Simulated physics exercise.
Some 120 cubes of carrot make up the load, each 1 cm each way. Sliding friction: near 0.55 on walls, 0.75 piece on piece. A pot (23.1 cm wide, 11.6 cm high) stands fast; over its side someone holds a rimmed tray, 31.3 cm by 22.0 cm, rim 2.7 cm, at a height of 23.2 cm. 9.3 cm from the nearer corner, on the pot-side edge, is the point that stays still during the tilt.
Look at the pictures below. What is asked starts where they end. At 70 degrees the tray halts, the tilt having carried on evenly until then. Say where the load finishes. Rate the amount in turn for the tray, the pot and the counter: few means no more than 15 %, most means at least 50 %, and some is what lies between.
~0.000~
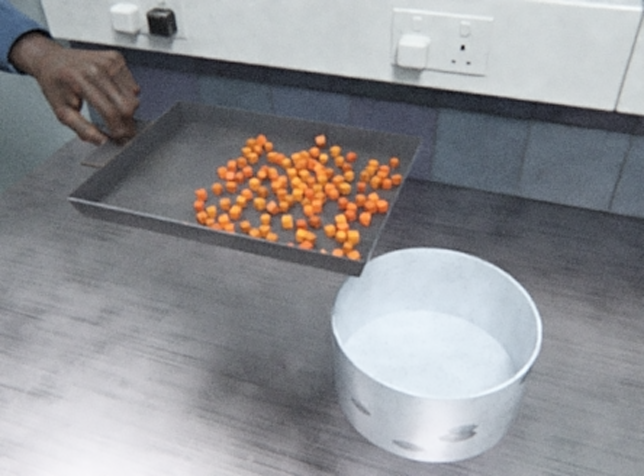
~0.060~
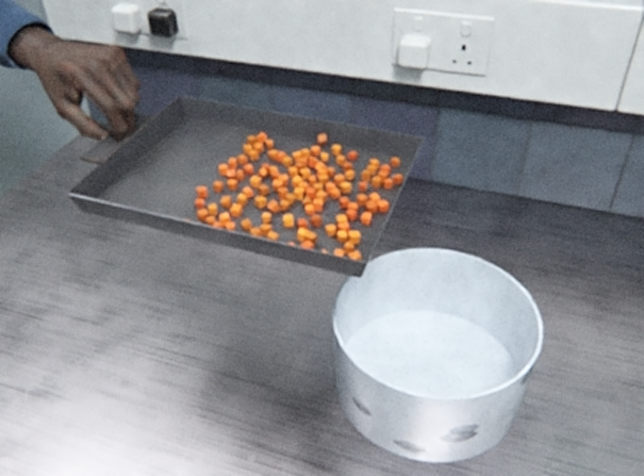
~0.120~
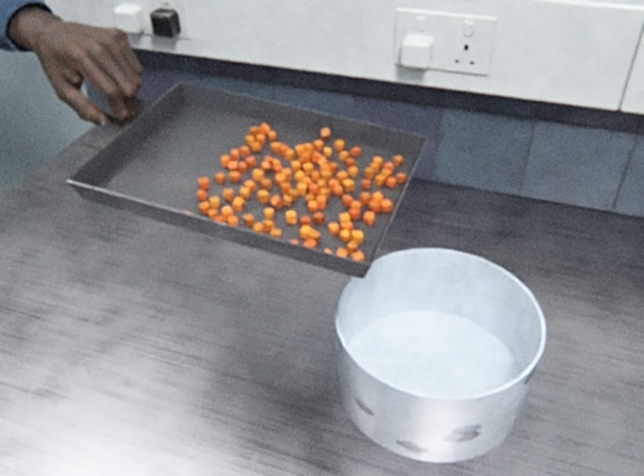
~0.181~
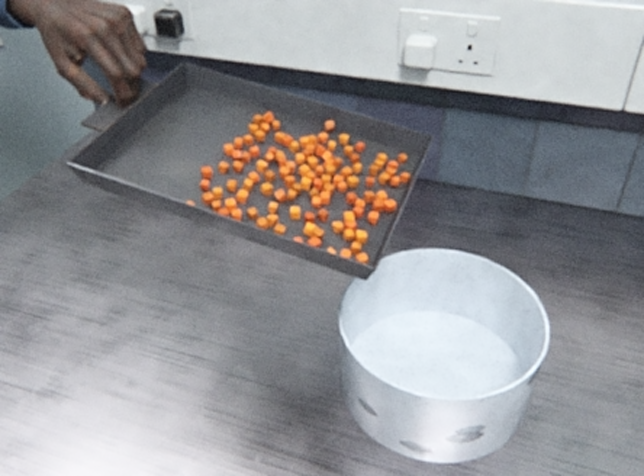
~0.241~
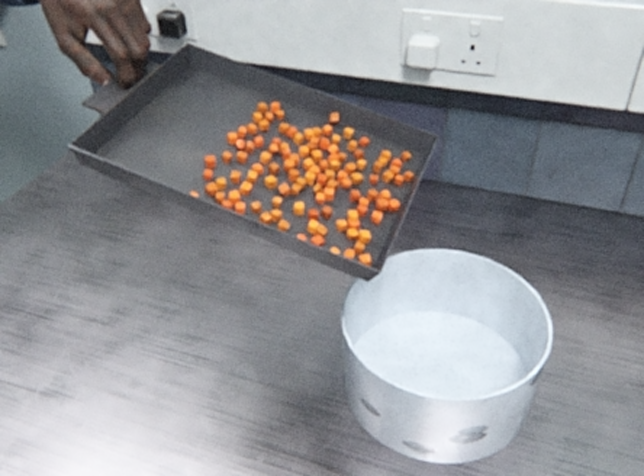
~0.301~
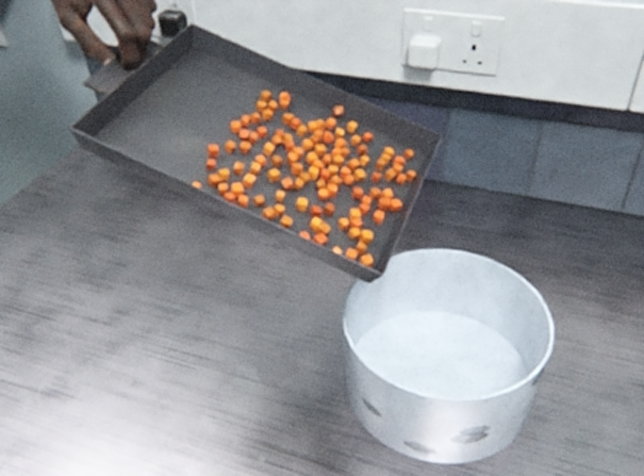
Left on the tray: Most; pot: Some; counter: Few.
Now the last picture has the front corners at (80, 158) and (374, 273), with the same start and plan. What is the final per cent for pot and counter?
Pot 10, counter 10.
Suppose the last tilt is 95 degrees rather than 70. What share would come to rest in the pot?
You'd end up with some 90 % in the pot.
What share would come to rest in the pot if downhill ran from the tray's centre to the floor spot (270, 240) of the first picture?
My best guess is some 15 per cent.
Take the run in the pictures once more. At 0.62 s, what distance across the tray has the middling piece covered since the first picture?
Roughly 3 cm.
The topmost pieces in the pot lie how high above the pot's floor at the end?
Some 1.0 cm above the floor.
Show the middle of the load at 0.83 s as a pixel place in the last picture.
Load centre est.: (387, 213) px.
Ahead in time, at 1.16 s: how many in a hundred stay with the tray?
Estimate: About 75 percent.
Then, at 0.62 s, tilt 44 degrees; the tray holds 100 %, the pot 0 %.
After 0.83 s, tilt 60 degrees; the tray holds 100 %, the pot 0 %.
Then, at 1.16 s, tilt 70 degrees; the tray holds 75 %, the pot 20 %.
In the end, at 2.4 s, tray 70 %, pot 25 %, counter 5 %.
